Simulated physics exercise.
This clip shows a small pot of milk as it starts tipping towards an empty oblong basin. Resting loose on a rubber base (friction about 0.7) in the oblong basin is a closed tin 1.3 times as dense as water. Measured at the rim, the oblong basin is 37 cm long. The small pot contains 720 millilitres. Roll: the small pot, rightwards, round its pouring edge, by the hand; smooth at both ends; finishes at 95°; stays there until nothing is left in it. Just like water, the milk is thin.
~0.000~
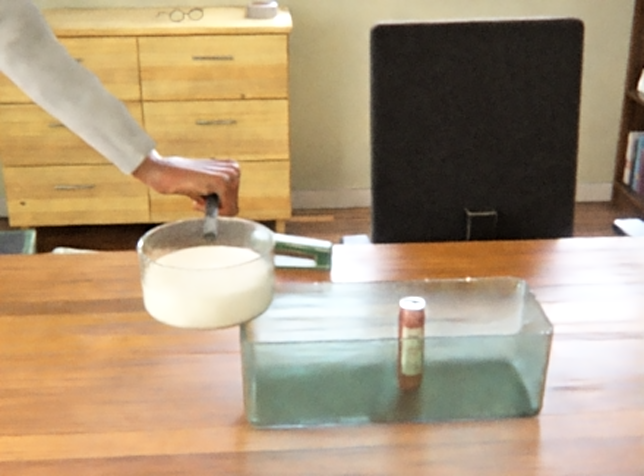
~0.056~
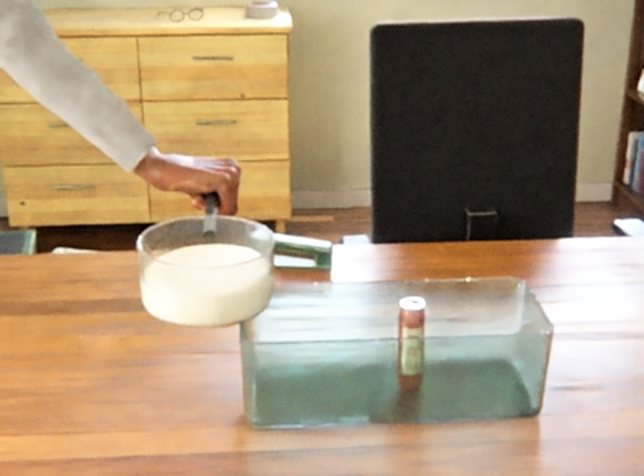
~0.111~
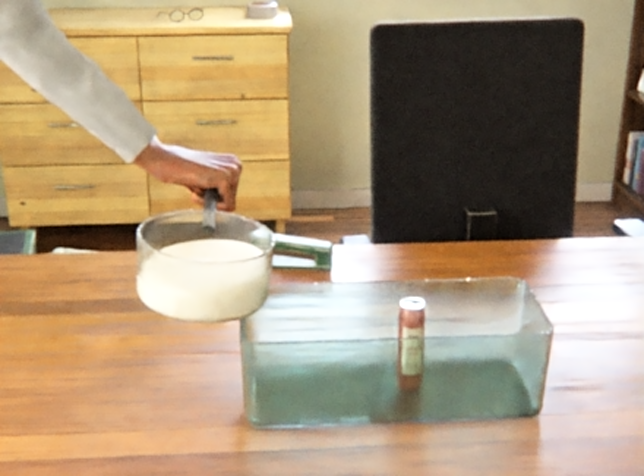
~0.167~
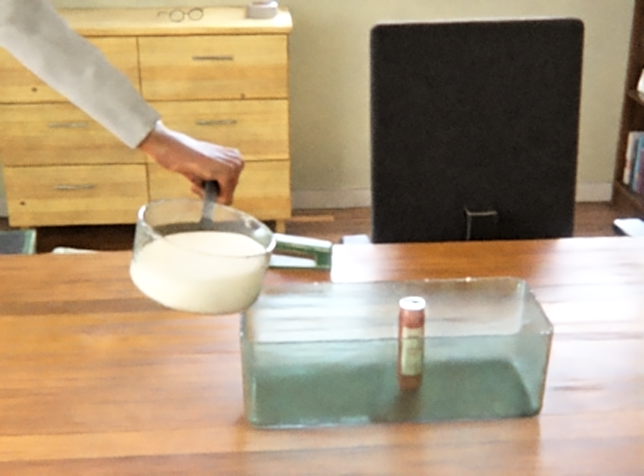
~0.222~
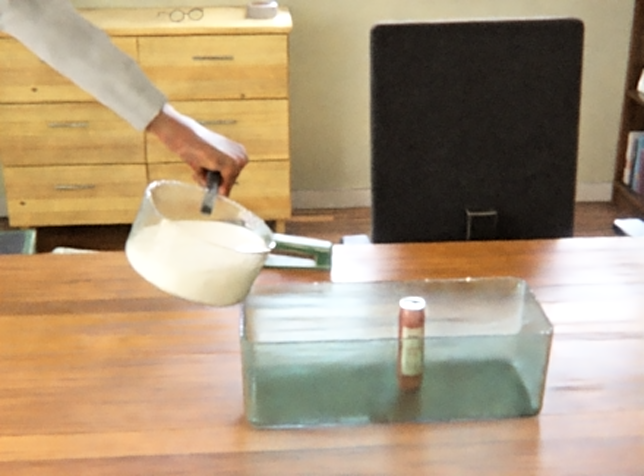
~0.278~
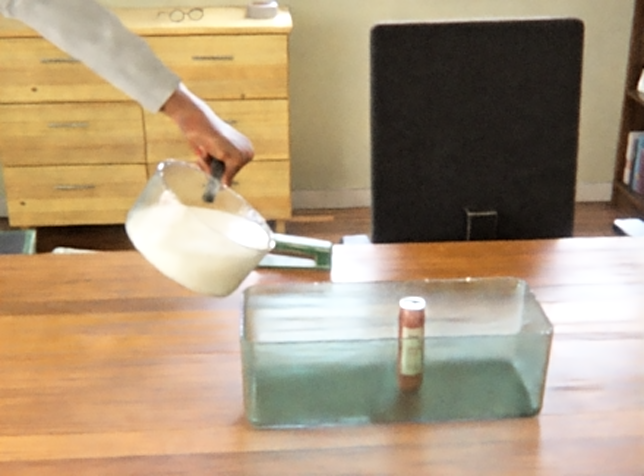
The footage shows a hand holding a small clear pot of milk above a wooden table, left of an oblong glass basin with a small tin, gradually tilting the pot rightward as its left side rises.
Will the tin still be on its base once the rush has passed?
It's going to stay vertical.
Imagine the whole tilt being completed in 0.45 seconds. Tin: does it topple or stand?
In that case the tin overturns.
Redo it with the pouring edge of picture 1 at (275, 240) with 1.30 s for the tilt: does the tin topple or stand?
Then it remains upright.
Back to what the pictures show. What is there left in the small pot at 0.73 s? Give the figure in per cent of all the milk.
Roughly 12 per cent.
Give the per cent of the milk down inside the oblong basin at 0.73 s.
Roughly 76 %.
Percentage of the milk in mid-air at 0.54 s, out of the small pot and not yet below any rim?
Around 48 in a hundred.
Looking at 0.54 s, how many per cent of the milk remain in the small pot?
Roughly 46 percent.
After 0.54 s the tilt is 88° and 47 per cent is still to pour; the tin stands where it began.
After 0.73 s the tilt is 95° and 11 per cent is still to pour; the tin stands where it began.
After 0.93 s the tilt is 95° and 3 per cent is still to pour; the tin stands where it began.
After 1.15 s the tilt is 95° and 1 per cent is still to pour; the tin stands 1 cm from where it began.
In the end the tin stands where it began.
